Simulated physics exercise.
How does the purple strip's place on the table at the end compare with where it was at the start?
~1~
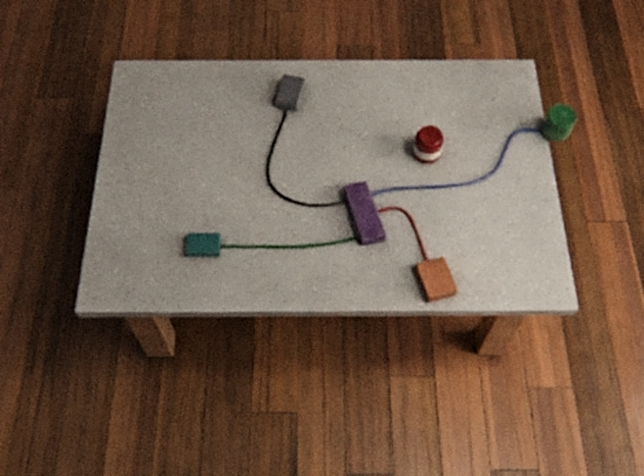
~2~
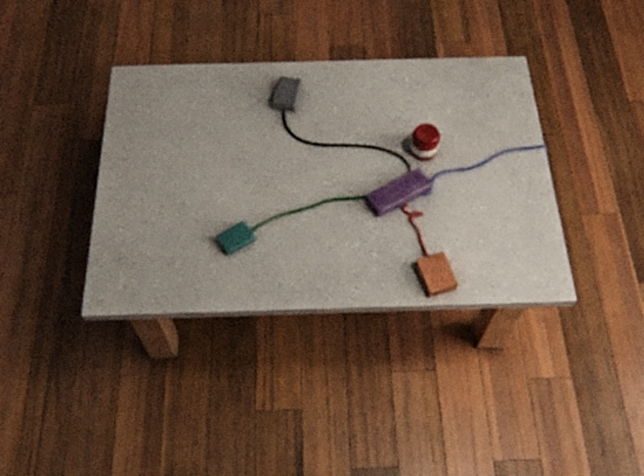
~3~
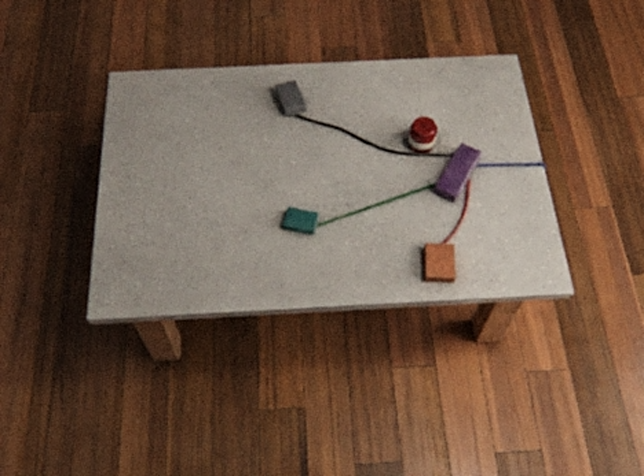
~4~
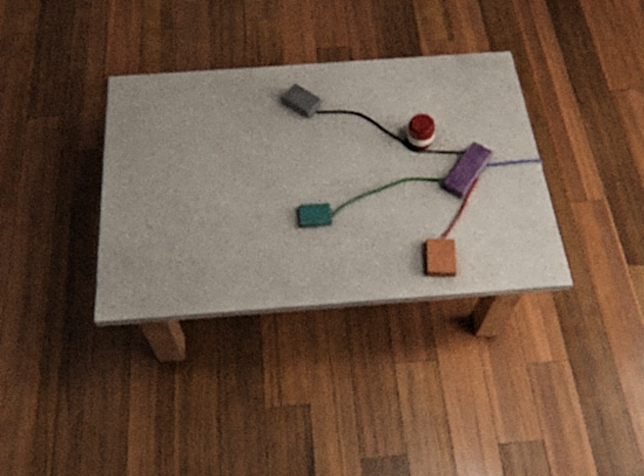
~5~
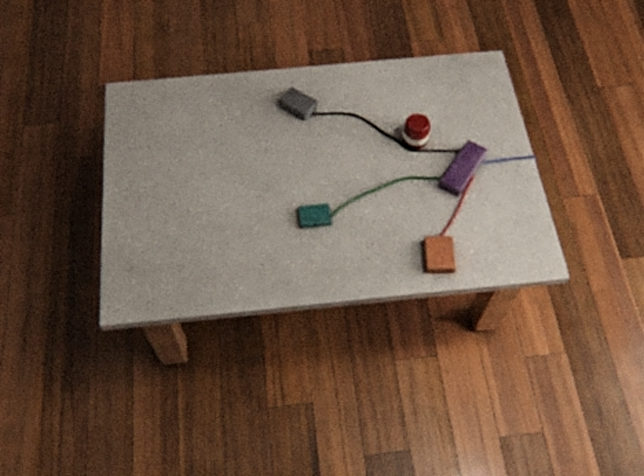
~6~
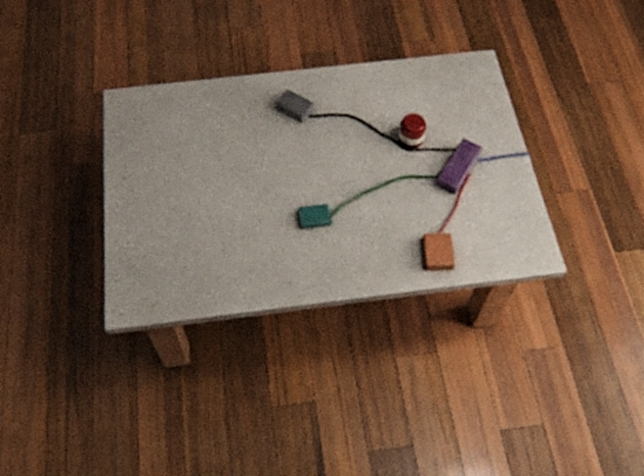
At the start the purple strip lay near the middle of the table, below and to the left of the red jar. By the end it was farther right and a little farther up, to the right of the jar and close to the right edge.
